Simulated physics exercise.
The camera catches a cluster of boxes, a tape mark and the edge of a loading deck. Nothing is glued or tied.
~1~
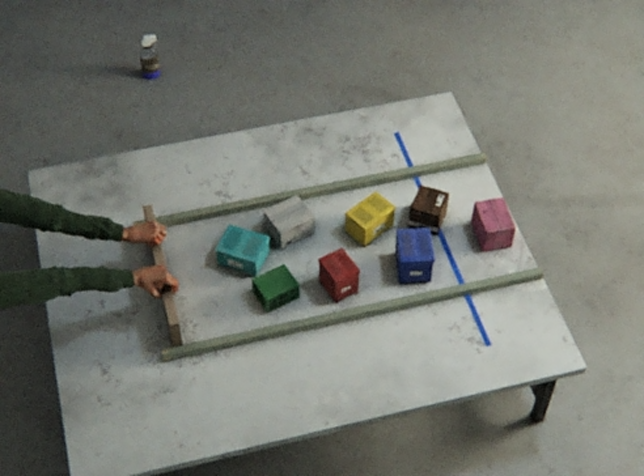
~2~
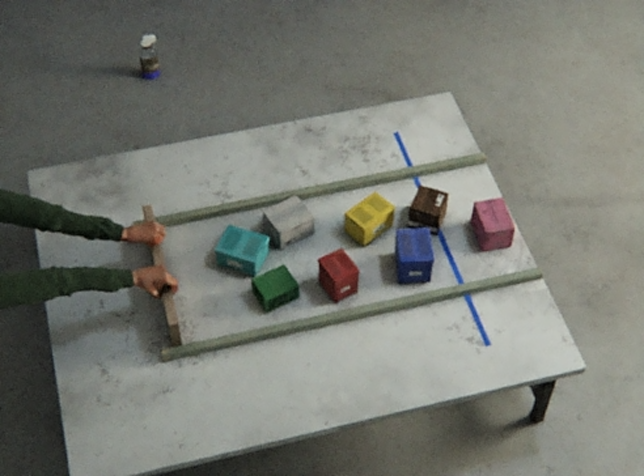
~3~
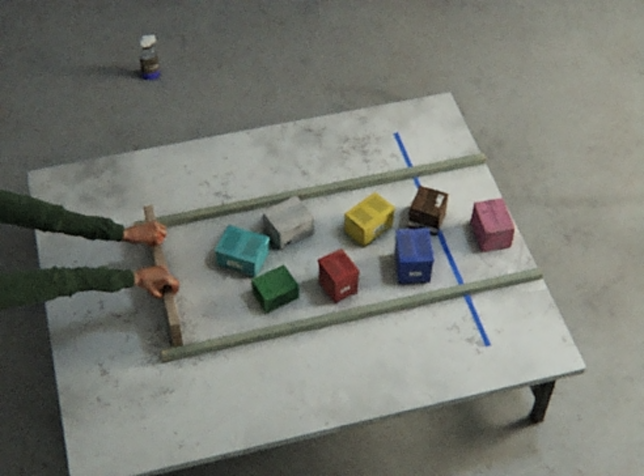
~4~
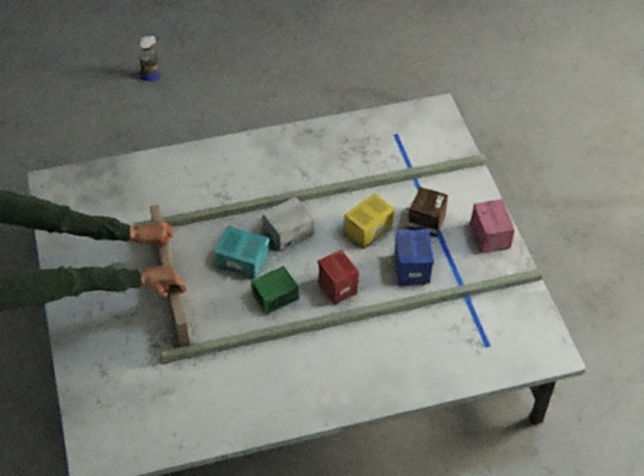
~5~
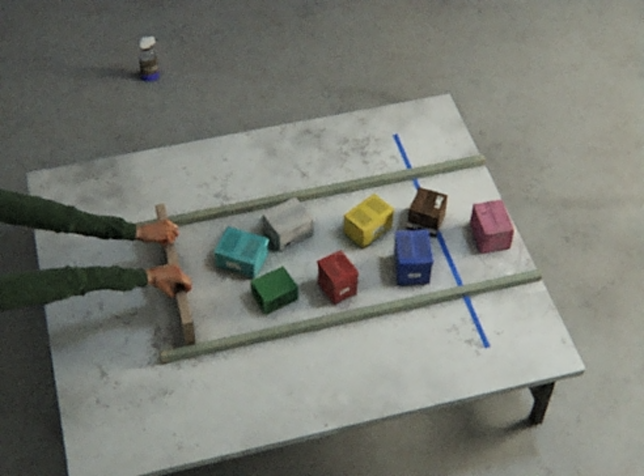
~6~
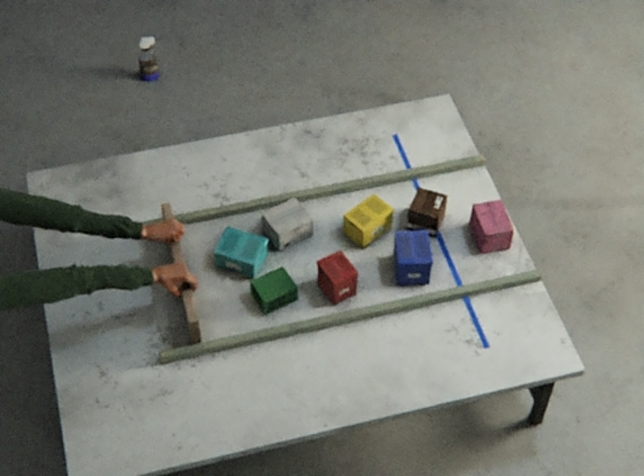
A pair of hands in dark green sleeves held a plank at the left of a table, then slid it slightly right between two rails, while the colourful boxes near the blue tape stayed still.
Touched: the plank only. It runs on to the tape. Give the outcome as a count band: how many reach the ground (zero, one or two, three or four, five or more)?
One or two reach the ground.
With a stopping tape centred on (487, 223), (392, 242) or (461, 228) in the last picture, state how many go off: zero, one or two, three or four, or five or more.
In order: Five or over, then none at all, then three or four.
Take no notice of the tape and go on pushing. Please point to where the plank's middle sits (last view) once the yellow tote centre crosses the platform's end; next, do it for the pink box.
The middle is at (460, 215) when it's the yellow tote, and at (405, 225) when it's the pink box.
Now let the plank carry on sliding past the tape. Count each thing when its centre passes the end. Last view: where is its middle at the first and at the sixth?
At (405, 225) for the first, at (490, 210) for the sixth.
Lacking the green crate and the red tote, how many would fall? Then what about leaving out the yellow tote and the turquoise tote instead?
First 0, then 2.
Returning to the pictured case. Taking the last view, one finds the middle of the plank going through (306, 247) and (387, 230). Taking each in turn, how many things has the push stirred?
Counting first: 4, next 8.
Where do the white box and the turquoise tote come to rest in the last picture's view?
Result: One about (437, 182), other about (456, 226).
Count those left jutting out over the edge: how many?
It would come to 1.
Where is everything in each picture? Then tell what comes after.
In the first picture, pink box (493, 225); brown parcel (429, 210); blue tote (414, 256); plank (162, 275); tape (439, 231).
In the second picture, brown parcel (428, 210); white box (289, 222).
In the third picture, blue tote (414, 257); turquoise tote (243, 251).
In the fourth picture, pink box (492, 226); plank (170, 275).
In the fifth picture, brown parcel (427, 212); green crate (275, 290).
In the sixth picture, pink box (491, 227); brown parcel (427, 212); blue tote (412, 259); plank (181, 273); tape (438, 233).
Early on, none off yet; pink box at rest near (491, 227); brown parcel at rest near (427, 212); blue tote at rest near (412, 259).
A while later, none off yet; pink box at rest near (491, 227); brown parcel at rest near (427, 212); blue tote travelled a little near (420, 256).
Further along, none off yet; pink box travelled a little near (505, 223); brown parcel travelled about its own width near (458, 213); blue tote travelled well along near (483, 242).
Finally, the number that fall off is one or two; lost, blue tote and pink box.
